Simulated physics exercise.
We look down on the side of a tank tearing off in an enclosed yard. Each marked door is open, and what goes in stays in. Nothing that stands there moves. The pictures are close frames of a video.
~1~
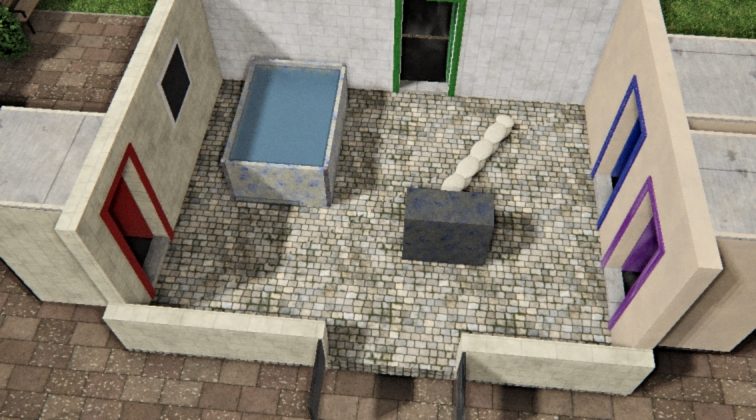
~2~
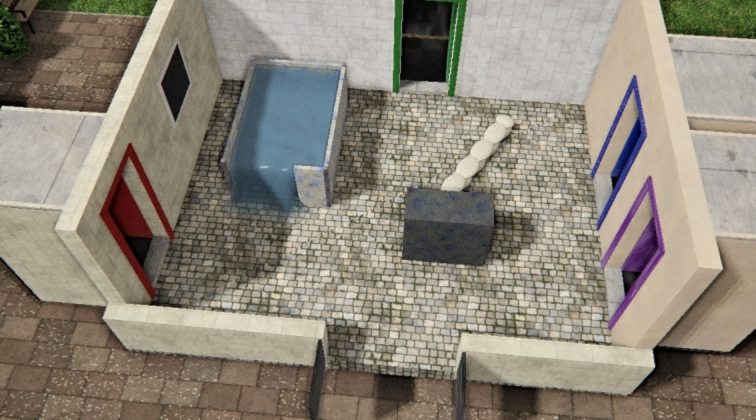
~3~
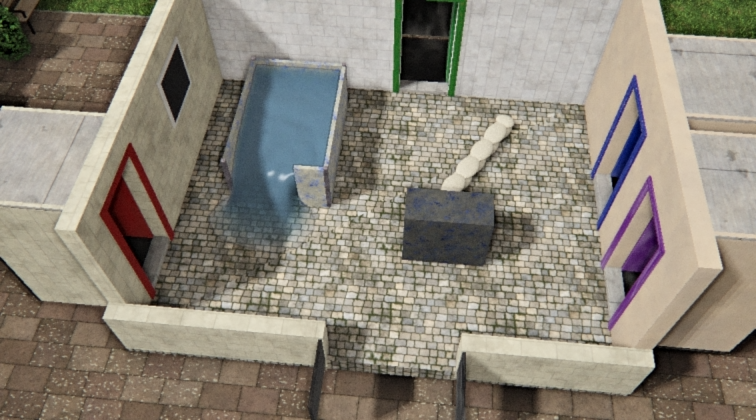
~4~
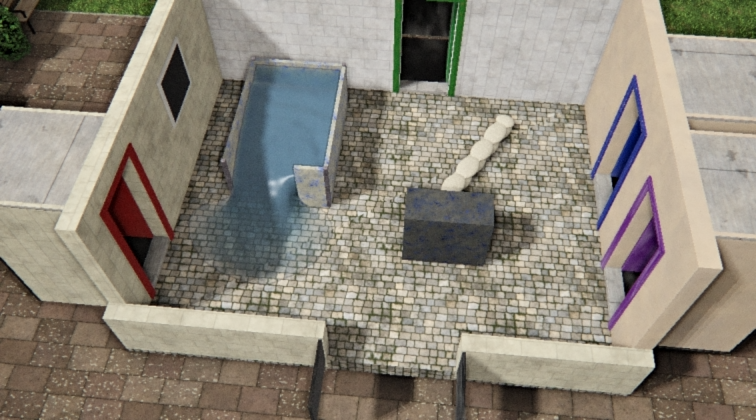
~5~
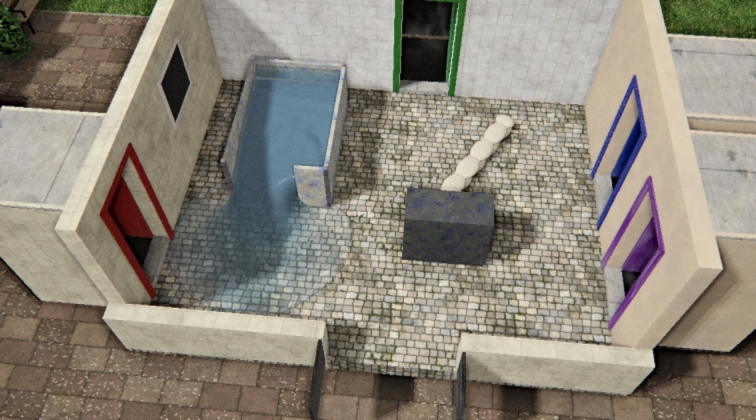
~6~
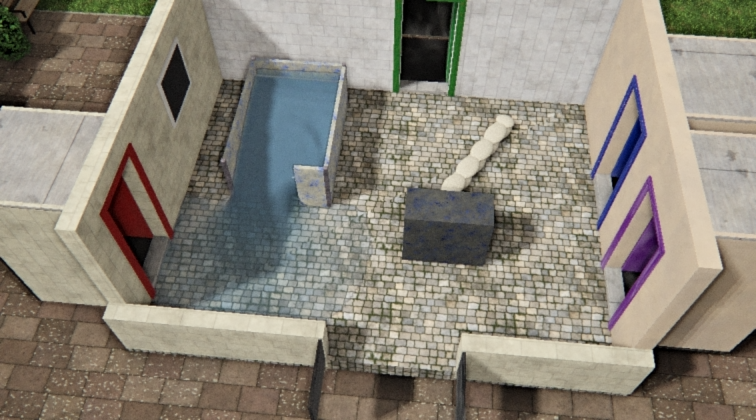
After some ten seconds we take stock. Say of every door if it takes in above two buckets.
One by one: The red door takes more than that; the blue door stays under that; the green door stays under that; the purple door takes more than that.
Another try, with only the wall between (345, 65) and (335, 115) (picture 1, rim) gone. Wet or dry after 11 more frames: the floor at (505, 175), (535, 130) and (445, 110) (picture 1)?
As listed: Flooded, wet, covered.
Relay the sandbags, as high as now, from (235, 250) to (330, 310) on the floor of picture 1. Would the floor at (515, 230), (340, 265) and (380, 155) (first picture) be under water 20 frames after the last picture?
As listed: Dry, awash, no water.
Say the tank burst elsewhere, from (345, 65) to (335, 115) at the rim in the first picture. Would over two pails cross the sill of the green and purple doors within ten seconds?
One by one: The green door is over; the purple door lets more in.
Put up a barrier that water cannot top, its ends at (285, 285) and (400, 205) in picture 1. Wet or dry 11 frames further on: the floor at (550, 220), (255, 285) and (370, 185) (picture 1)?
In turn: Clear, wet, flooded.
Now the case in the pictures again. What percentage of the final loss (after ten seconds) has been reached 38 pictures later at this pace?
I make it 80 per cent.
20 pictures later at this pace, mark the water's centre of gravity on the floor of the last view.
Close to (301, 235).
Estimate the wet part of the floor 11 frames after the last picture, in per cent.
Some 30 per cent.
A moment on, water covers 25 % of the floor; the red door under two buckets in, the blue door not reached, the green door not reached, the purple door not reached.
Next, water covers 30 % of the floor; the red door far over two buckets in, the blue door not reached, the green door not reached, the purple door not reached.
Then, water covers 50 % of the floor; the red door far over two buckets in, the blue door not reached, the green door not reached, the purple door wet at the sill, nothing in.
Later, water covers 75 % of the floor; the red door far over two buckets in, the blue door wet at the sill, nothing in, the green door not reached, the purple door far over two buckets in.
In the end, water covers 95 % of the floor; the red door far over two buckets in, the blue door wet at the sill, nothing in, the green door wet at the sill, nothing in, the purple door far over two buckets in.
